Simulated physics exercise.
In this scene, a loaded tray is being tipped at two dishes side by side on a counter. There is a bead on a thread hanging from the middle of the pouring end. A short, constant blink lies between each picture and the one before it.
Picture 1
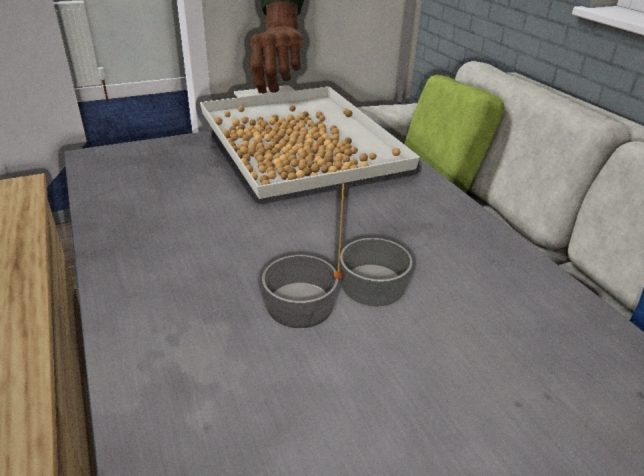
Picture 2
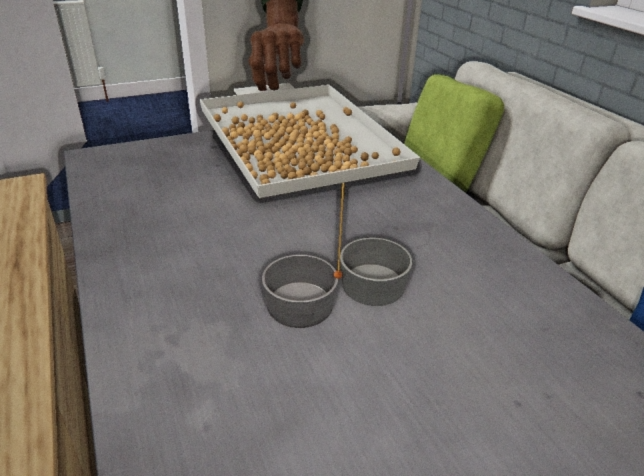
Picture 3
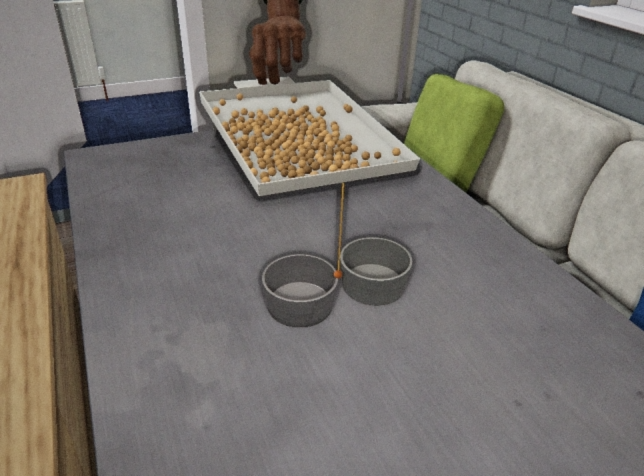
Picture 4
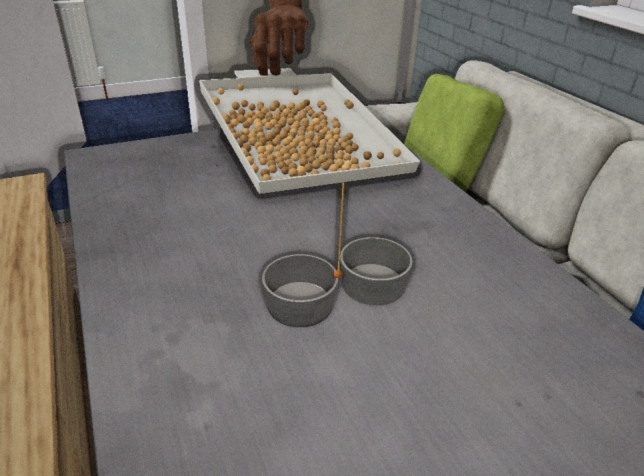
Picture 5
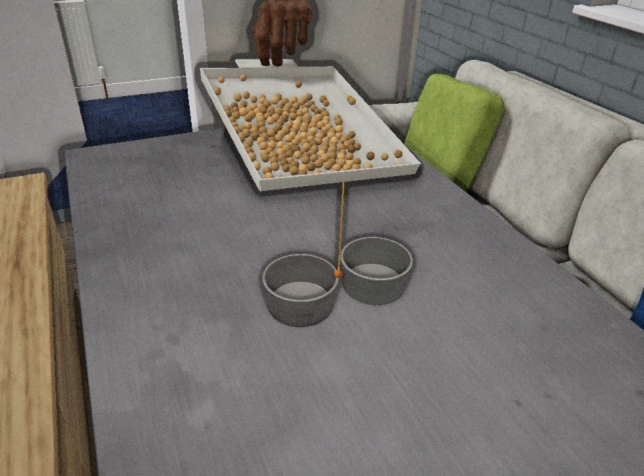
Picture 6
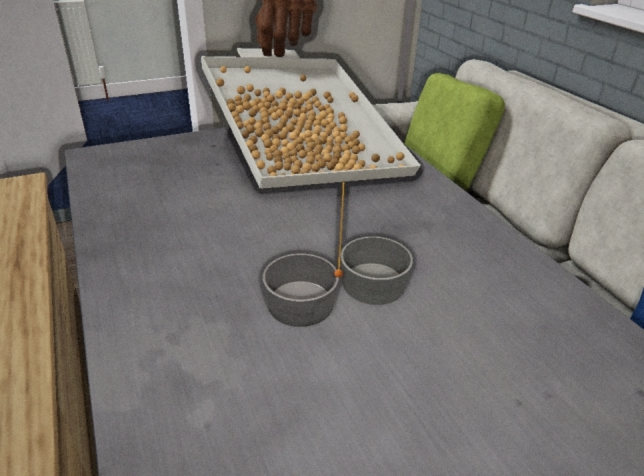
A tray of round wooden beads slowly tilting as a hand raises its far end above two grey dishes.
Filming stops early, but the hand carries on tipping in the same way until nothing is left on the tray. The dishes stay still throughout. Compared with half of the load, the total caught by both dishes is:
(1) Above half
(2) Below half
2.
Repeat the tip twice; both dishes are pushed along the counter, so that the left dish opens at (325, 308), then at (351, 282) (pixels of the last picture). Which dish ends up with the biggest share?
First try: The right-side dish; second try: The right-side dish.
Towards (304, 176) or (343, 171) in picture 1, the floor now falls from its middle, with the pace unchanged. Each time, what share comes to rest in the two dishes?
So it's 0 percent with the first slope and 0 percent with the other.
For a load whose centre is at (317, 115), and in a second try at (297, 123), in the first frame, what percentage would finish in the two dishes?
It would be about 30 per cent for the first and about 30 per cent for the second.
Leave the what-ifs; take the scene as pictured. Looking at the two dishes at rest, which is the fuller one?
That would be the right of the two, then.
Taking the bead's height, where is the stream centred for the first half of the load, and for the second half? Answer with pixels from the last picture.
Around (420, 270) first; around (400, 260) second.
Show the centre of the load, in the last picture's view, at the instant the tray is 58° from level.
Somewhere near pixel (357, 134).
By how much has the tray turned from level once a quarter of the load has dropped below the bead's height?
Around 85° at that moment.
Shortly afterwards, tray tipped steeply; all but a few on the tray; only a few outside both; only a few in the air.
Next, tray tipped right over; near a quarter on the tray; a little in the right dish; near half outside both; near a quarter in the air.
Some moments later, tray tipped past a quarter turn; near a quarter in the right dish; near two thirds outside both.
In the end, tray tipped past a quarter turn; none at all in the left dish; near a quarter in the right dish; near two thirds outside both.
